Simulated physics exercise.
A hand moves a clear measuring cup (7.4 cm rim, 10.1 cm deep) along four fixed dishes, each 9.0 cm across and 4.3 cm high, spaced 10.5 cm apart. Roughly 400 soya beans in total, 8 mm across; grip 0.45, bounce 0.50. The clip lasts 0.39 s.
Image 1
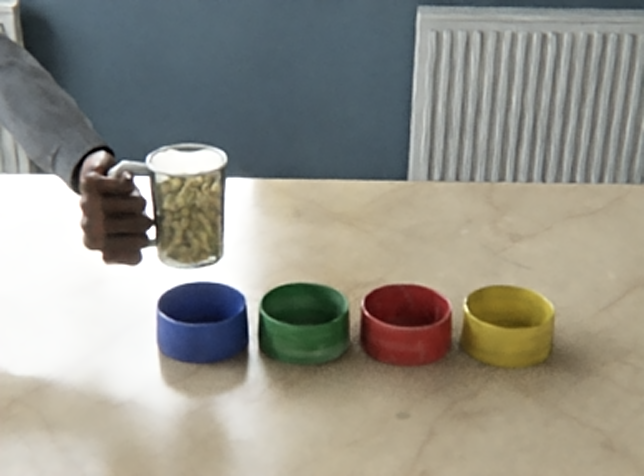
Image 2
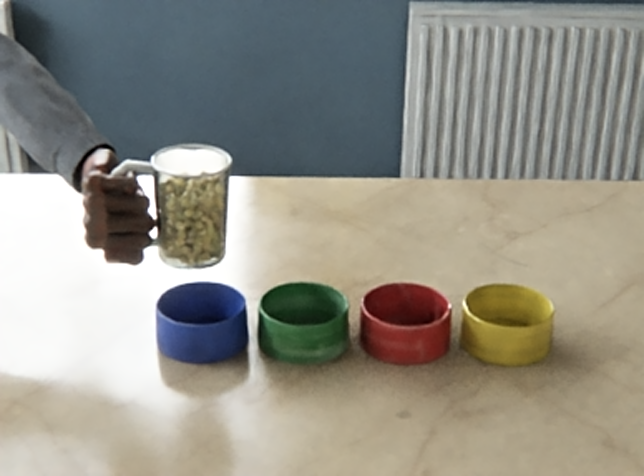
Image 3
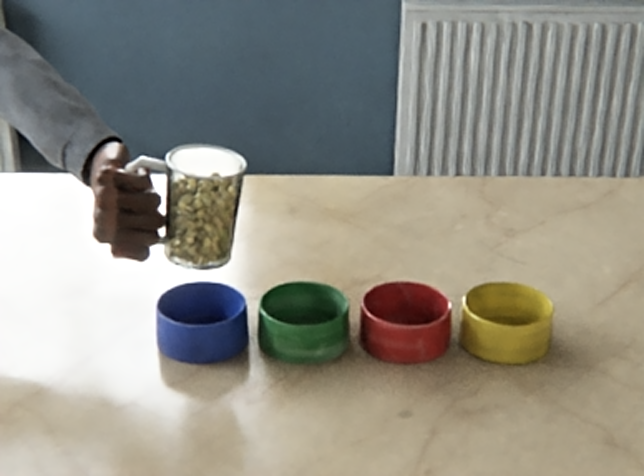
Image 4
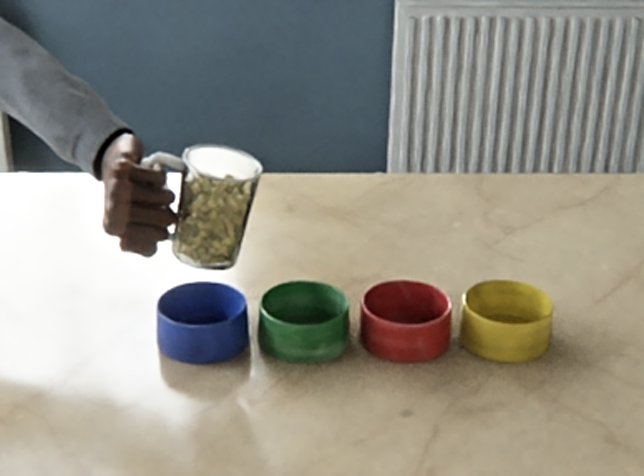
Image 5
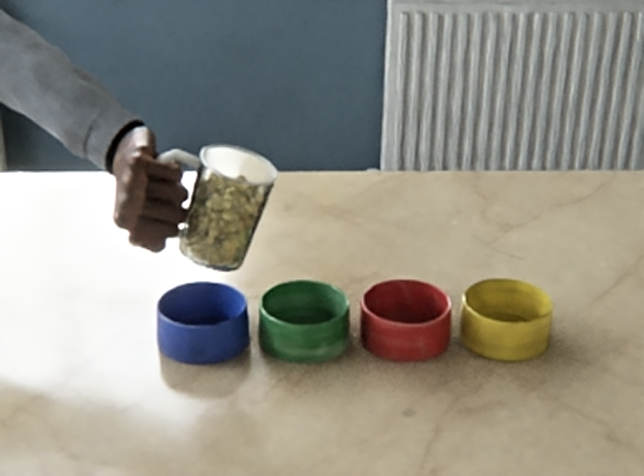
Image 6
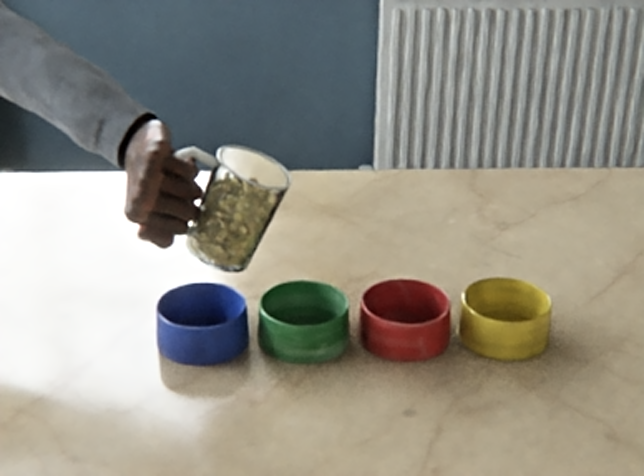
The clip shows a hand holding a clear cup of small, pale pieces above a row of blue, green, red and yellow dishes on a table, moving it a short way right while gradually tilting it to the right.
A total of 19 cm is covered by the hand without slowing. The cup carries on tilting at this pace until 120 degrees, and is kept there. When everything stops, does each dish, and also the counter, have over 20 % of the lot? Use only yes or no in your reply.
Red: Yes; blue: No; green: No; yellow: No; counter: Yes.
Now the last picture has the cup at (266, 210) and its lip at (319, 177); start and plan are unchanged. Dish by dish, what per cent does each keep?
The red dish keeps 60, the blue dish 0, the green dish 0 and the yellow dish 10.
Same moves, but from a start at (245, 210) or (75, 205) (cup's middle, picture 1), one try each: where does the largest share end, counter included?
The winner: Yellow, then green.
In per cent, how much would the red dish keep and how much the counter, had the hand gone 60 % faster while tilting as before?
Red: 60; counter: 30.
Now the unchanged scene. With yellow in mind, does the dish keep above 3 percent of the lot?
For yellow, correct.
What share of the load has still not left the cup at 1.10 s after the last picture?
My estimate is about 90 per cent.
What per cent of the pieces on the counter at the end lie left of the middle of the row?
0 percent.
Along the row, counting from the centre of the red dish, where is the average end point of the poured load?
The load's average lands around 4 cm in the plus-x direction.
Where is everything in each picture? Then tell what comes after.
Cup at (189, 208), tilt 0 degrees, lip at (225, 161), moved 0.0 cm; middle of the pieces at (185, 217); blue dish at (202, 303); green dish at (304, 304); red dish at (407, 306); yellow dish at (509, 307), in the first frame.
Cup at (192, 208), tilt 2 degrees, lip at (230, 162), moved 0.4 cm; middle of the pieces at (187, 217), in the second frame.
Cup at (202, 209), tilt 6 degrees, lip at (245, 166), moved 1.3 cm; middle of the pieces at (196, 217), in the third frame.
Cup at (214, 209), tilt 12 degrees, lip at (261, 170), moved 2.4 cm; middle of the pieces at (207, 217), in the fourth frame.
Cup at (225, 210), tilt 17 degrees, lip at (276, 175), moved 3.5 cm; middle of the pieces at (217, 217), in the fifth frame.
Cup at (236, 211), tilt 23 degrees, lip at (290, 180), moved 4.6 cm; middle of the pieces at (227, 217); blue dish at (201, 305); green dish at (304, 303); red dish at (406, 301); yellow dish at (507, 300), in the sixth frame.
Then, 0.66 s after the last picture, tilt 68 degrees; cup holds 100 %.
Then, 1.10 s after the last picture, tilt 99 degrees; cup holds 90 %, red 5 %.
Then, 1.62 s after the last picture, tilt 120 degrees; cup holds 5 %, red 60 %, yellow 5 %.
In the end, red 60 %, blue 0 %, green 0 %, yellow 10 %, counter 35 %.
